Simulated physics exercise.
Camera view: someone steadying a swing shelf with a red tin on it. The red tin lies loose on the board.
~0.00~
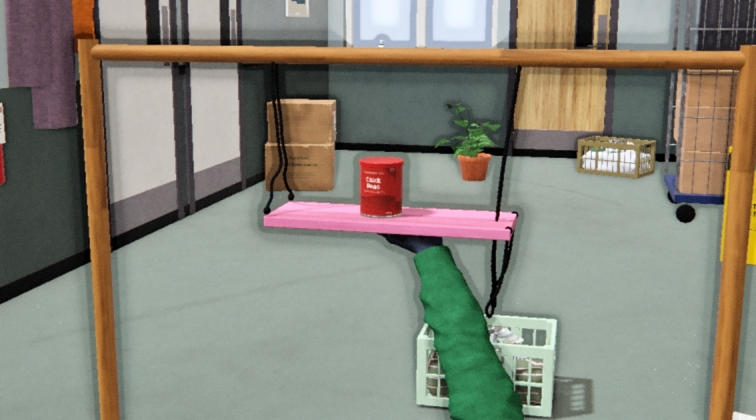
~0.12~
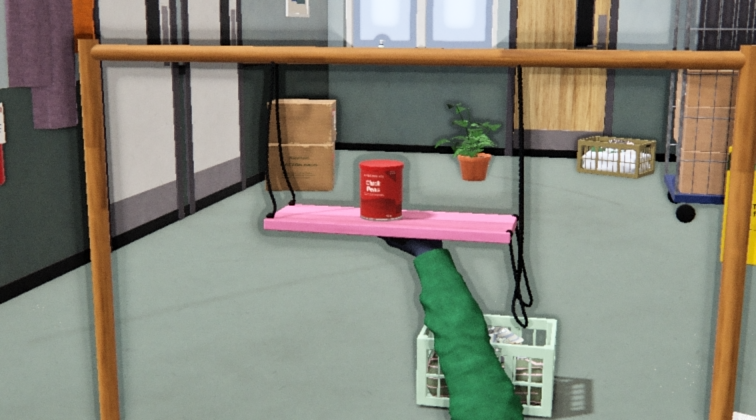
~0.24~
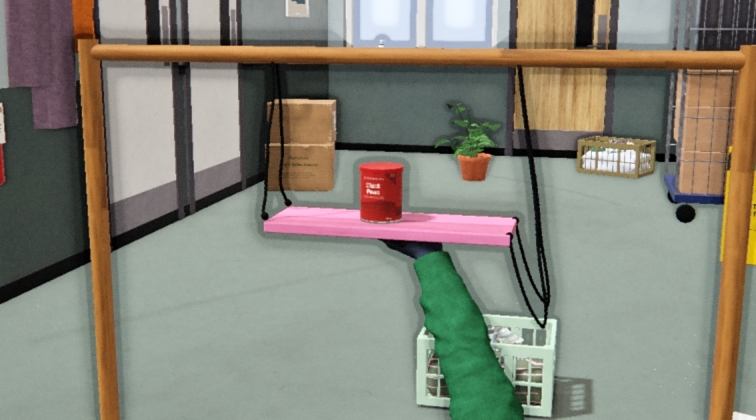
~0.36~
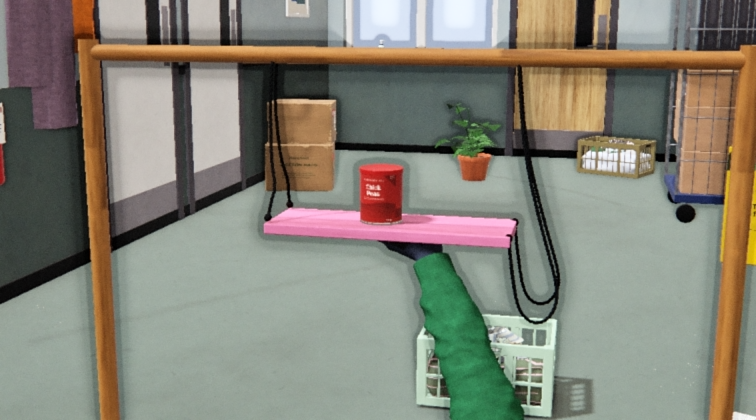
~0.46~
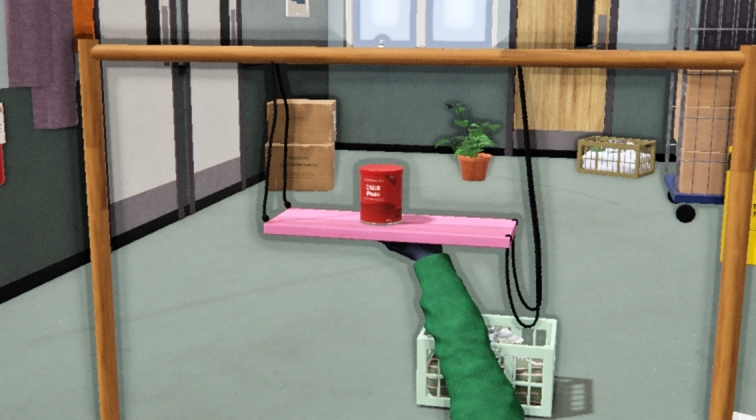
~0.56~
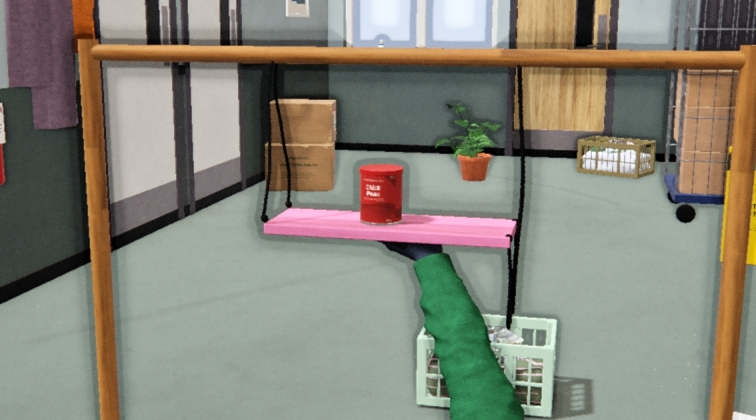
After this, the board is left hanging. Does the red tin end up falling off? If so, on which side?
Spills off rightward.
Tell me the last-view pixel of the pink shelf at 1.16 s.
It should be at about (245, 250).
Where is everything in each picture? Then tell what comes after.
The first frame shows red tin (381, 188); pink shelf (383, 229).
The second frame shows red tin (381, 190).
The third frame shows red tin (381, 193).
The fourth frame shows red tin (381, 194); pink shelf (383, 236).
The fifth frame shows red tin (381, 195).
The sixth frame shows red tin (381, 195); pink shelf (383, 236); left shoelaces almost straight; right shoelaces slack, hanging in a loop.
Around 1.16 s, board tipped 49° down to the right; tin on the floor.
Around 1.80 s, board tipped 48° down to the right; tin on the floor.
Finally, board tipped 44° down to the right; tin on the floor. The red tin goes off on the right.
